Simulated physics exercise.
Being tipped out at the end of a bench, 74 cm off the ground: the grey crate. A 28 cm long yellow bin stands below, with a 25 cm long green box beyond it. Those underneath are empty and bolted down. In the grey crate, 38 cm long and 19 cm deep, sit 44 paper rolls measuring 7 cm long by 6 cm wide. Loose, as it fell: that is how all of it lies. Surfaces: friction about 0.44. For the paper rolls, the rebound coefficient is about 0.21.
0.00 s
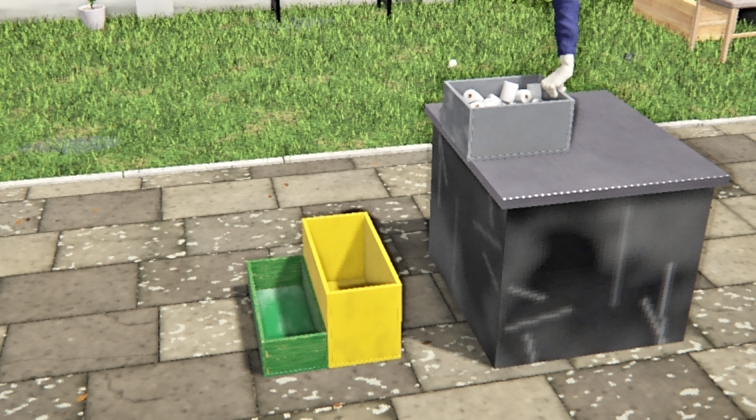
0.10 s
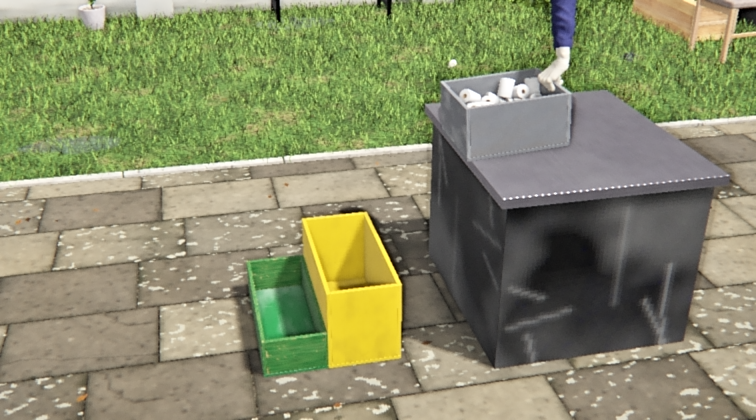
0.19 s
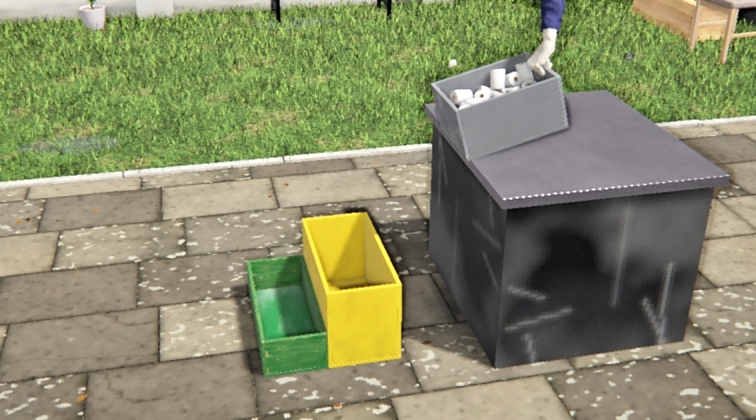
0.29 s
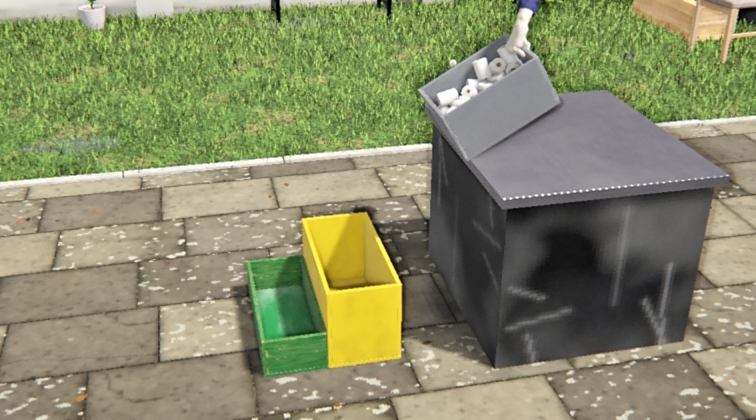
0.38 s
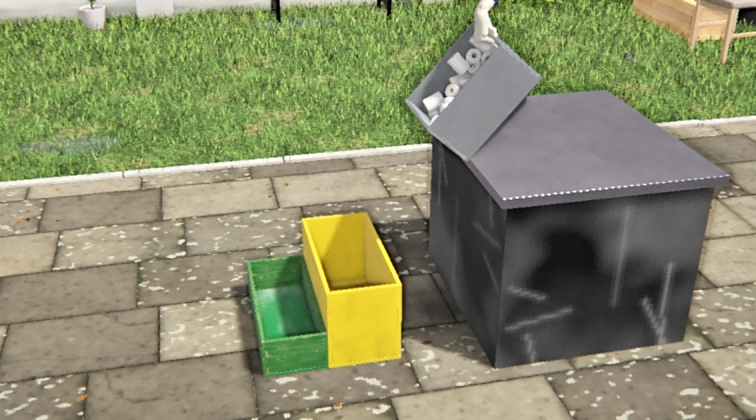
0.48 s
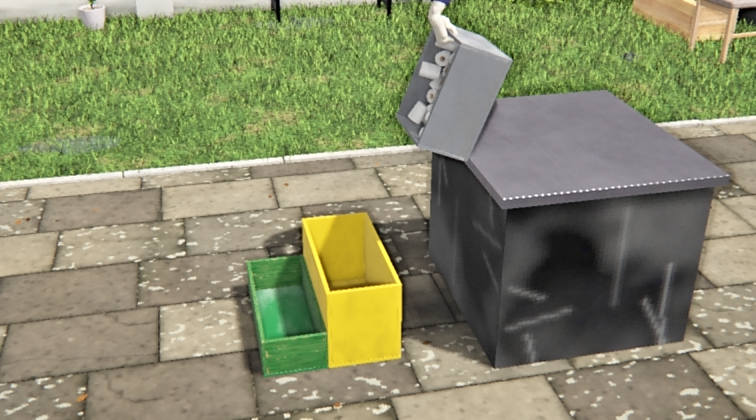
Grey crate of white paper rolls being tilted steeply leftward by a gloved hand on a dark bench, above yellow and green boxes.
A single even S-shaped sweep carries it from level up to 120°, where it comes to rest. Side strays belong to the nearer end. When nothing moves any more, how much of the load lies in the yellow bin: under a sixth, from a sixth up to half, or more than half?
More than half.
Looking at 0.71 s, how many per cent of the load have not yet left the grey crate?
Roughly 85 percent.
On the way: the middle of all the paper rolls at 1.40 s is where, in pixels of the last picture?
I'd put it close to (347, 314).
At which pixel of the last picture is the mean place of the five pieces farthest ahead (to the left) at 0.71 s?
Near (368, 135) in pixels.
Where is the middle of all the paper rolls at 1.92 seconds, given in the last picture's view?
Look around pixel (345, 318).
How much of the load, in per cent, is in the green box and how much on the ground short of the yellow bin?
Around 15 per cent and 0 per cent, in that order.
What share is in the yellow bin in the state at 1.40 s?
Around 80 per cent at that point.
After 0.71 s, tilt 108°; 37 still in the grey crate and 7 in the air.
After 1.00 s, tilt 120°; 7 still in the grey crate, 20 in the yellow bin, 2 in the green box and 15 in the air.
After 1.40 s, tilt 120°; 35 in the yellow bin, 7 in the green box and 2 in the air.
When it is over (at 1.92 s), 37 in the yellow bin and 7 in the green box. Asked share, 37 of 44, 84 per cent.
